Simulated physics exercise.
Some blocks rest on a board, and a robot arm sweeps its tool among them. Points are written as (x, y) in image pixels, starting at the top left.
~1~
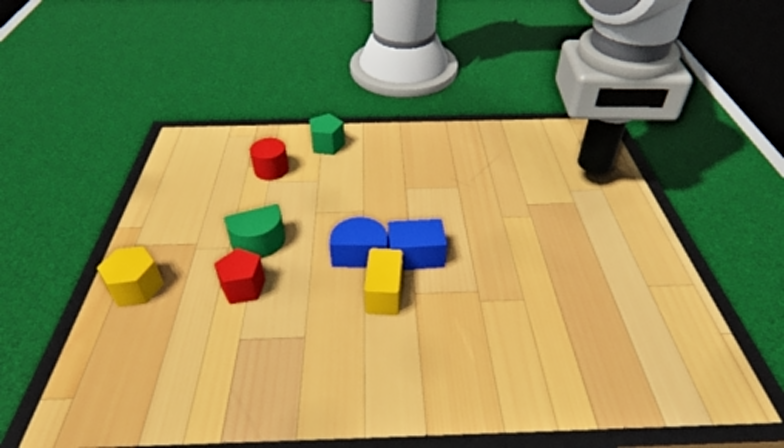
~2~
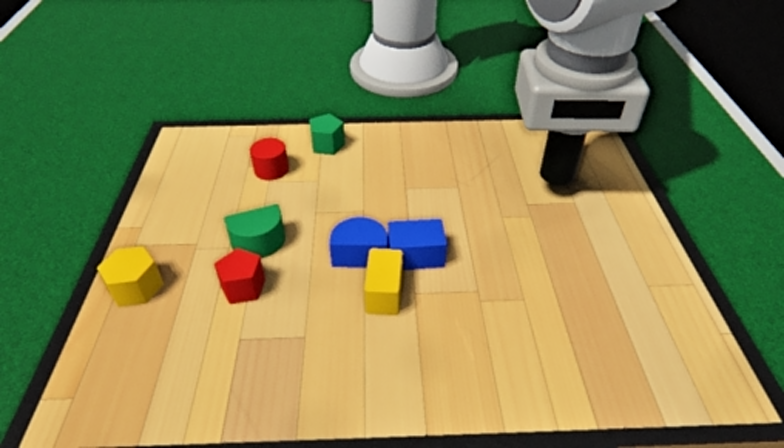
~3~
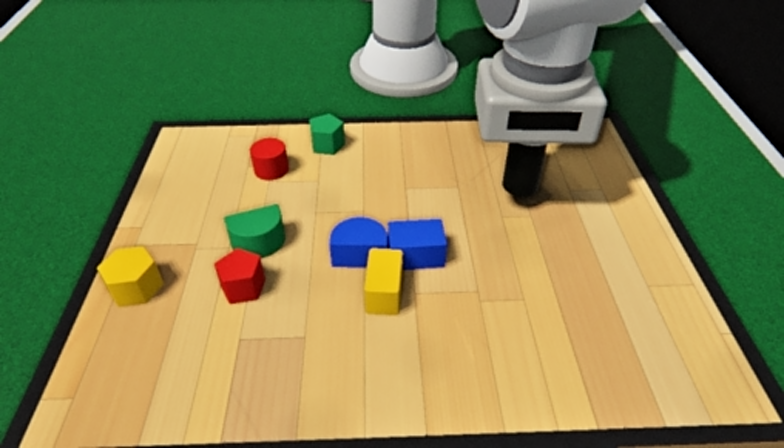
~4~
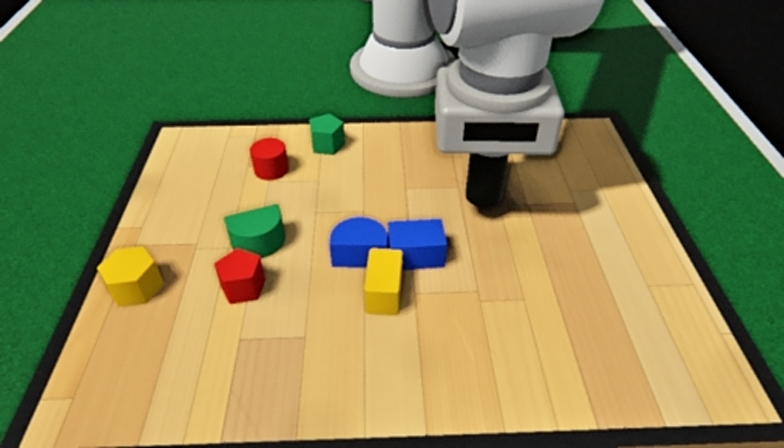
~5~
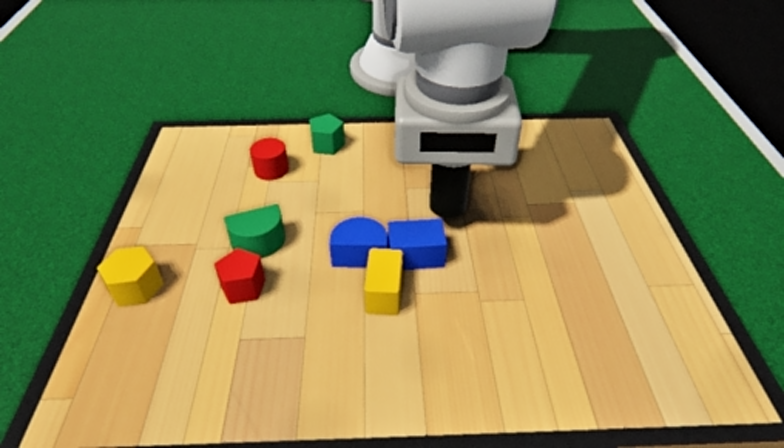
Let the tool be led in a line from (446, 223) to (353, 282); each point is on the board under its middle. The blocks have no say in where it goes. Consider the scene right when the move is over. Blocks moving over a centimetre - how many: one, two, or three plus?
Three or more blocks move.
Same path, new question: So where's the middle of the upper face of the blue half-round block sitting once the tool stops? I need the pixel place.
That would be at about pixel (314, 243).
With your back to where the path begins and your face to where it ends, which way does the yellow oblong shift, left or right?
Seen from start to end, it moves left.
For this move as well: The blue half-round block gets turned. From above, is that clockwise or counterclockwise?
The blue half-round block rotates clockwise.
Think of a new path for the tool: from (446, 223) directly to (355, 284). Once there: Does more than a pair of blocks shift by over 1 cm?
Yes, that is how it ends up.
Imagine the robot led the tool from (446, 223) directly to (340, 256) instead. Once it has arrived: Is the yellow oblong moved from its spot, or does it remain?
Moved away.
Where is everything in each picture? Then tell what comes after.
In the first picture, lower end of the tool at (594, 164), tops of blocks, blue half-round block at (359, 231), yellow oblong at (384, 269), blue oblong at (417, 232).
In the second picture, tool at (557, 175), blocks as before.
In the third picture, tool at (520, 186), blocks as before.
In the fourth picture, tool at (483, 197), blocks as before.
In the fifth picture, tool at (447, 207), blue half-round block at (359, 231), yellow oblong at (384, 269), blue oblong at (417, 232).
On the path given first. One third of the way, tool at (418, 225); blue half-round block at (355, 233), turned 15° clockwise; yellow oblong at (379, 278); blue oblong at (409, 245), turned 15° clockwise.
Two thirds of the way, tool at (386, 245); blue half-round block at (341, 237), turned 45° clockwise; yellow oblong at (365, 306); blue oblong at (389, 267).
At the end, tool at (352, 266); blue half-round block at (314, 243), turned 95° clockwise; yellow oblong at (360, 335), turned 25° anticlockwise; blue oblong at (363, 289), turned 15° anticlockwise.
